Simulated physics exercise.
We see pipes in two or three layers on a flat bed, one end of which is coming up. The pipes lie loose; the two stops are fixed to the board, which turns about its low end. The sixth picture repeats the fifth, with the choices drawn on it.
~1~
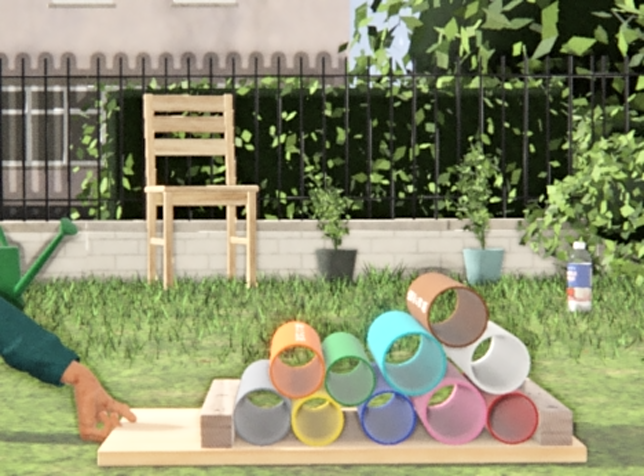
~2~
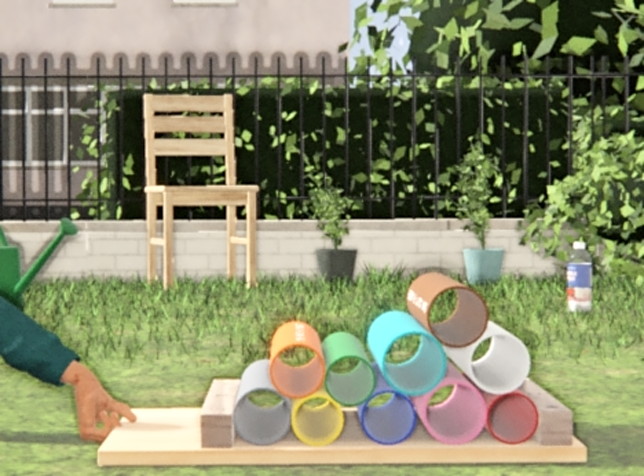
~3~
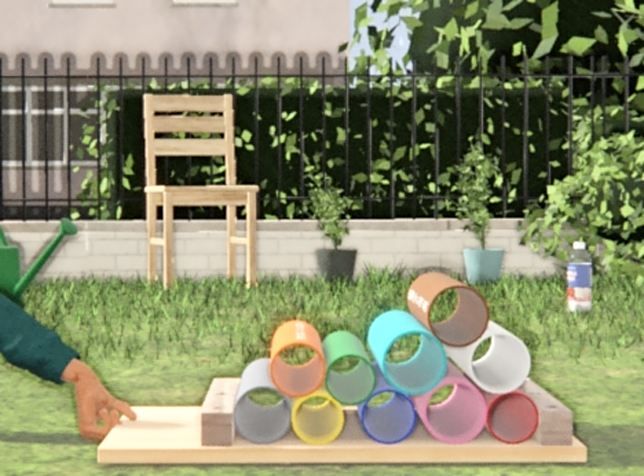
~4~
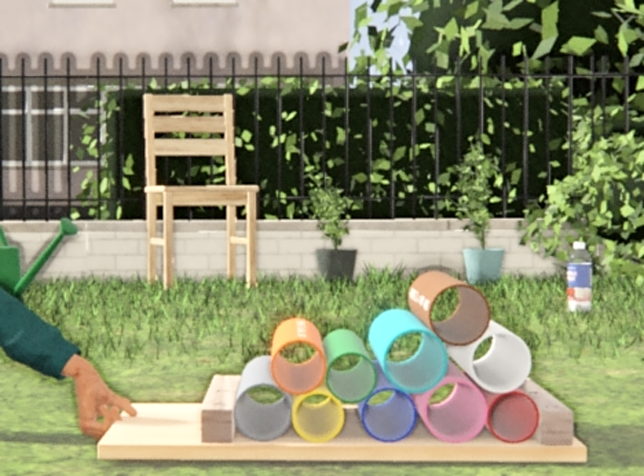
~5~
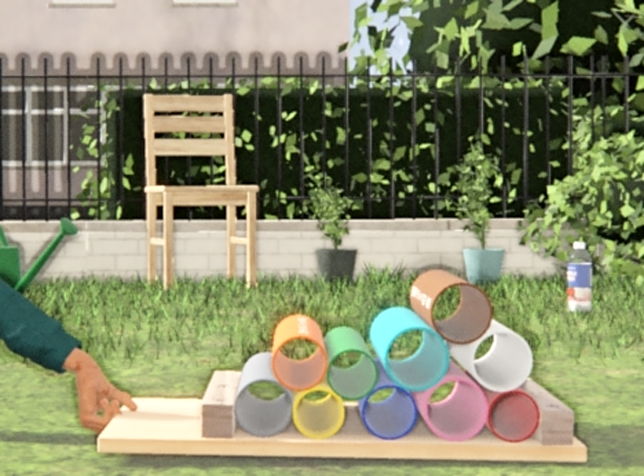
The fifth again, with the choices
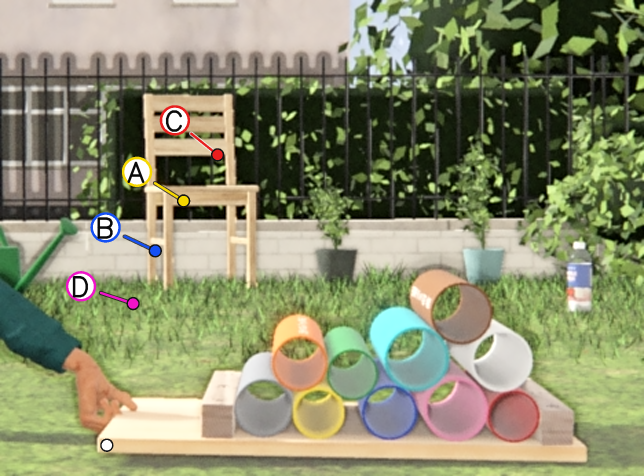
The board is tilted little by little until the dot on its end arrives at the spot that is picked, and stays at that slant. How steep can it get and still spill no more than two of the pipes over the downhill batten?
The last mark within the limit is D.
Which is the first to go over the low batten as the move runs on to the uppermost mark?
The white one.
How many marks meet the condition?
The number is one.
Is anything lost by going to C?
Yes.
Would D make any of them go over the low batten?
Yes.
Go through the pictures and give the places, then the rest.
In the first frame, board (338, 418); grey pipe (262, 417); yellow pipe (317, 420).
In the second frame, yellow pipe (317, 420); blue pipe (388, 418).
In the third frame, board (338, 417); grey pipe (262, 415); green pipe (351, 379).
In the fourth frame, board (338, 415); grey pipe (263, 412); yellow pipe (318, 417).
In the fifth frame, board (339, 412); grey pipe (264, 408); yellow pipe (319, 413).
On the marked copy, A at (183, 201); B at (155, 251); C at (218, 155); D at (133, 303); the white dot at (107, 445).
Following D. Soon after the start, board at 14°.
Later, board at 19°.
In the end, board at 19°, two over the low batten (white, brown).
As for the rest, A five over the low batten; B five over the low batten; C five over the low batten.
